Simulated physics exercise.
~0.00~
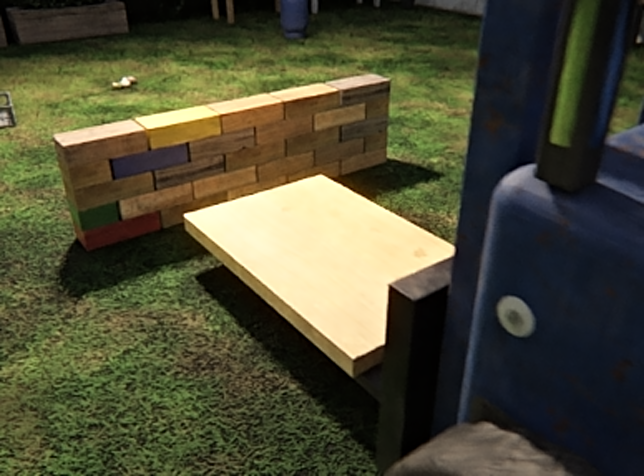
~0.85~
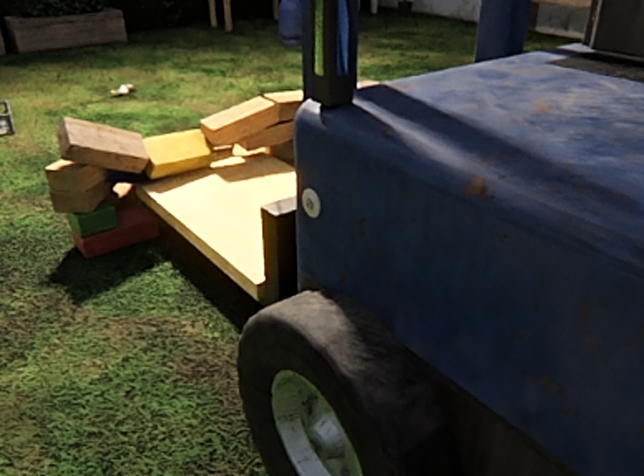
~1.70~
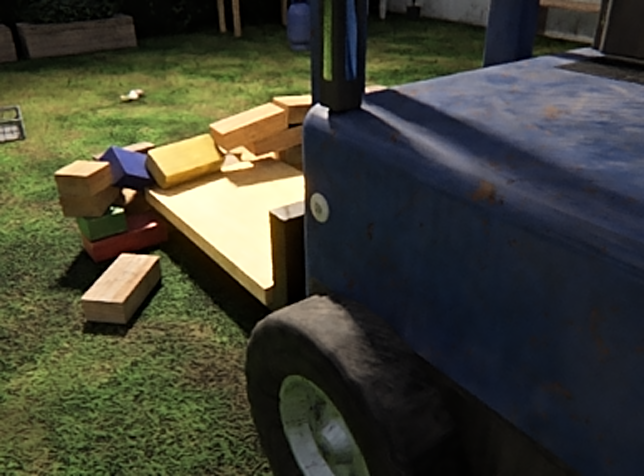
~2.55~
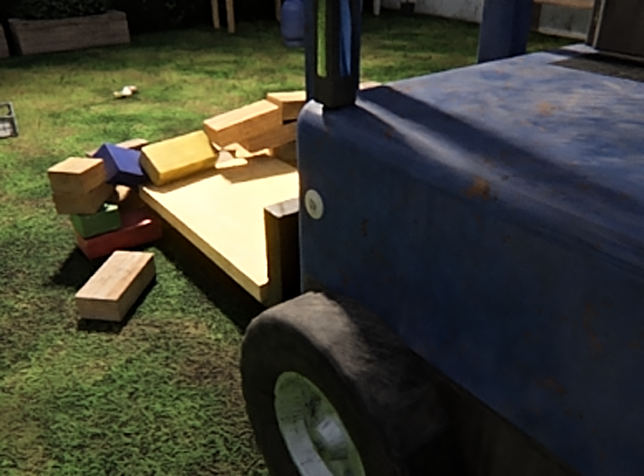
In a grassy yard, a blue lift truck drove a pale slab into a low wall of loose wooden blocks, toppling its upper part; one block dropped onto the grass, blue and yellow ones lay tilted, while red and green stayed low at the left end.
